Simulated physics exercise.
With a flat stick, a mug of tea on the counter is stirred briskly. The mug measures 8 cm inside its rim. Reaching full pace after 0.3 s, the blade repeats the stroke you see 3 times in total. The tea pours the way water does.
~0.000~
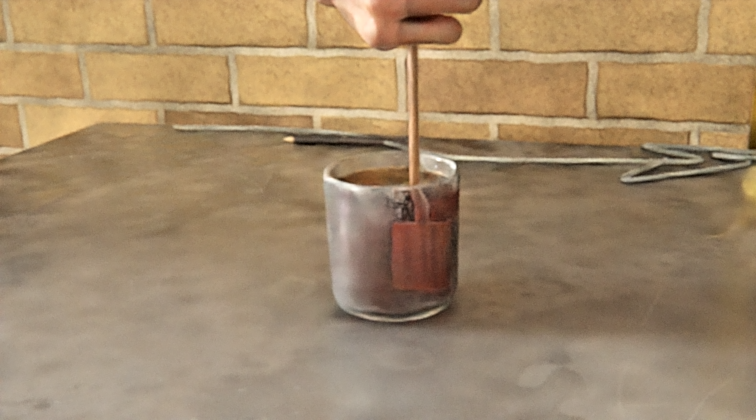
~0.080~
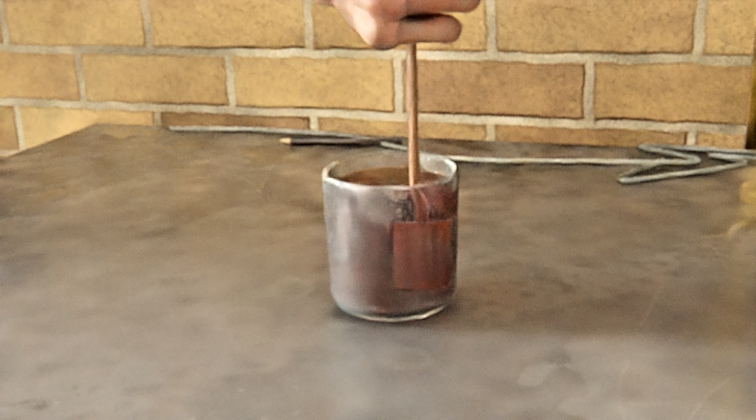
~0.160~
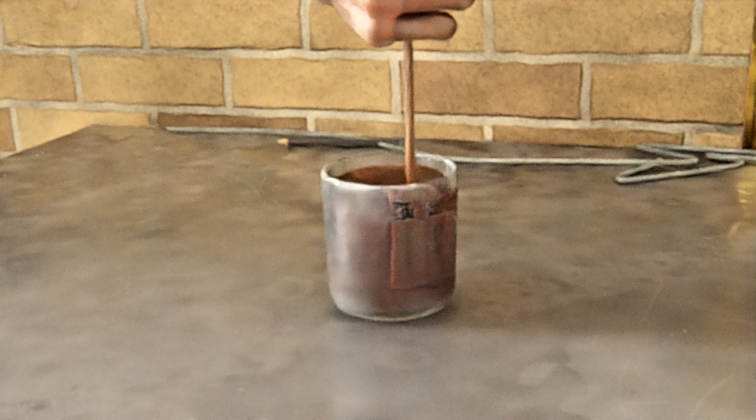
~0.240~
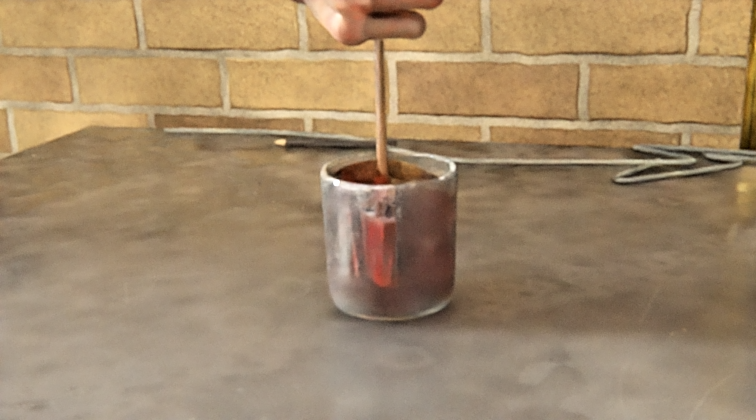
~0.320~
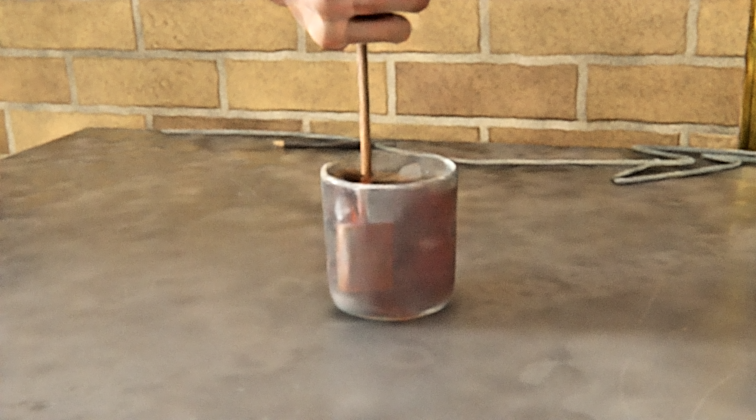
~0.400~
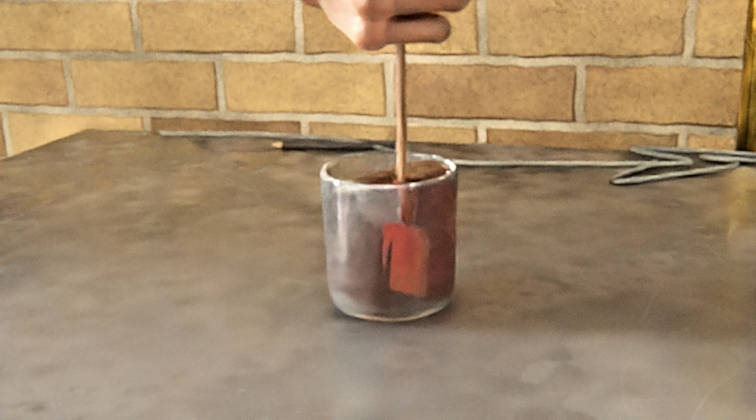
A hand stirring dark tea with a thin stick in a glassy mug on a grey counter, before a brick wall.
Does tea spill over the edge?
I expect it gets past the rim.
Then, 0.59 s in, 0 ml is over the rim.
Then, 0.78 s in, 1 ml is over the rim.
Then, 0.97 s in, 4 ml is over the rim.
Then, 1.16 s in, 8 ml is over the rim.
Finally, 8 ml is over the rim.
